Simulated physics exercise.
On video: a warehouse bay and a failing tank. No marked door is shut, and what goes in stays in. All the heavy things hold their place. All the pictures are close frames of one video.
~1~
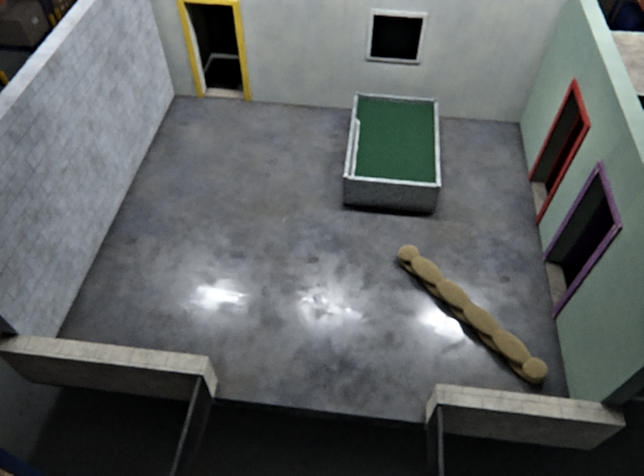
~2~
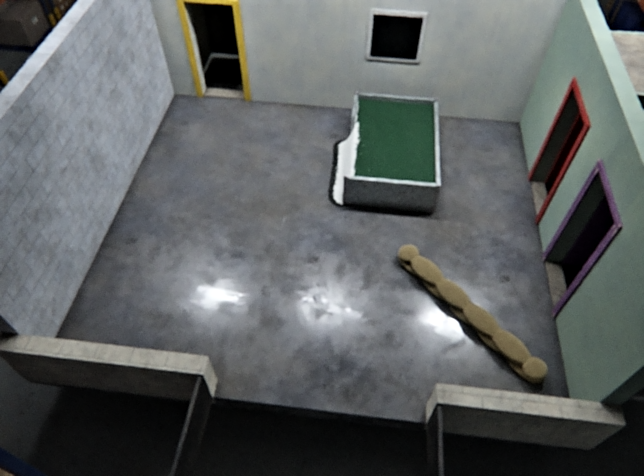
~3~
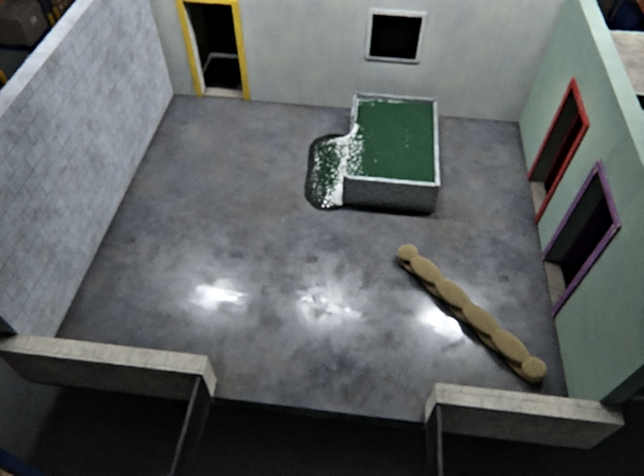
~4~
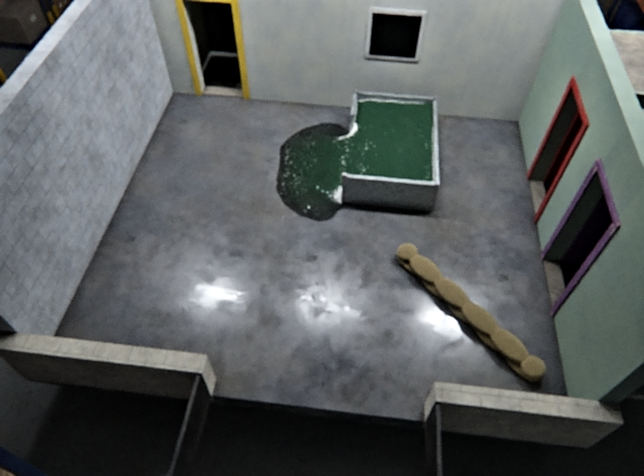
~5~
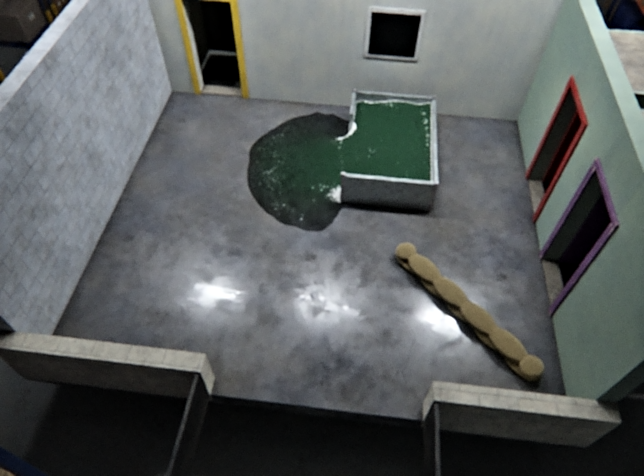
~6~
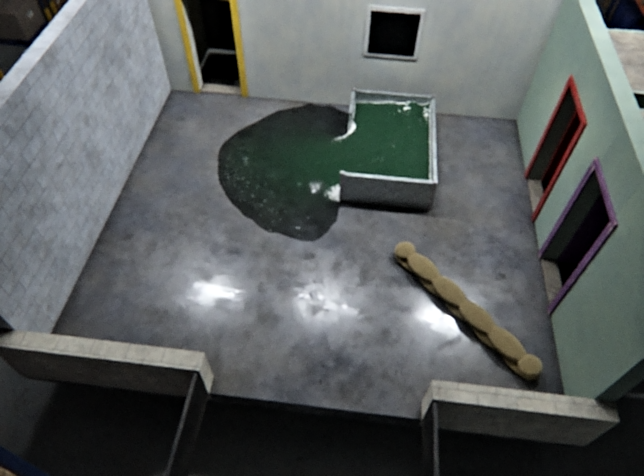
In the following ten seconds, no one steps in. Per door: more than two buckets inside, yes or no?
Per door - yellow door: Yes, red door: No, purple door: No.
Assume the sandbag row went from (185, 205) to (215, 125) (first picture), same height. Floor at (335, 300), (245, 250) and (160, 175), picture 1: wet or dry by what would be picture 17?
Spot by spot: Untouched, inundated, inundated.
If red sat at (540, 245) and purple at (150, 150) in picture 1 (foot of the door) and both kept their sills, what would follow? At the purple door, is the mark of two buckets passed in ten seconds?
For the purple door, it tops it.
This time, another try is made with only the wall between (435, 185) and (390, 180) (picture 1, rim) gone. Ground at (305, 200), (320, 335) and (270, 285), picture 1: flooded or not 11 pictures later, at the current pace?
Point one not reached; point two reached; point three reached.
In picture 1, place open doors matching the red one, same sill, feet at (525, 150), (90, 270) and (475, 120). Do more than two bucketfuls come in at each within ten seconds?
Outcome by door - within the limit, past the limit, within the limit.
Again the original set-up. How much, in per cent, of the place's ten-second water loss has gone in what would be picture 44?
Log: Around 45 %, estimated.
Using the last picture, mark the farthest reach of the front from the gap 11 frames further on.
Close to (84, 269), I think.
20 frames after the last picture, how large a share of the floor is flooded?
By my count, 45 percent.
A moment on, water covers 30 % of the floor; the yellow door wet at the sill, nothing in, the red door not reached, the purple door not reached.
Next, water covers 40 % of the floor; the yellow door wet at the sill, nothing in, the red door not reached, the purple door not reached.
Then, water covers 45 % of the floor; the yellow door under two buckets in, the red door not reached, the purple door not reached.
Later, water covers 60 % of the floor; the yellow door over two buckets in, the red door not reached, the purple door not reached.
In the end, water covers 80 % of the floor; the yellow door over two buckets in, the red door not reached, the purple door not reached.
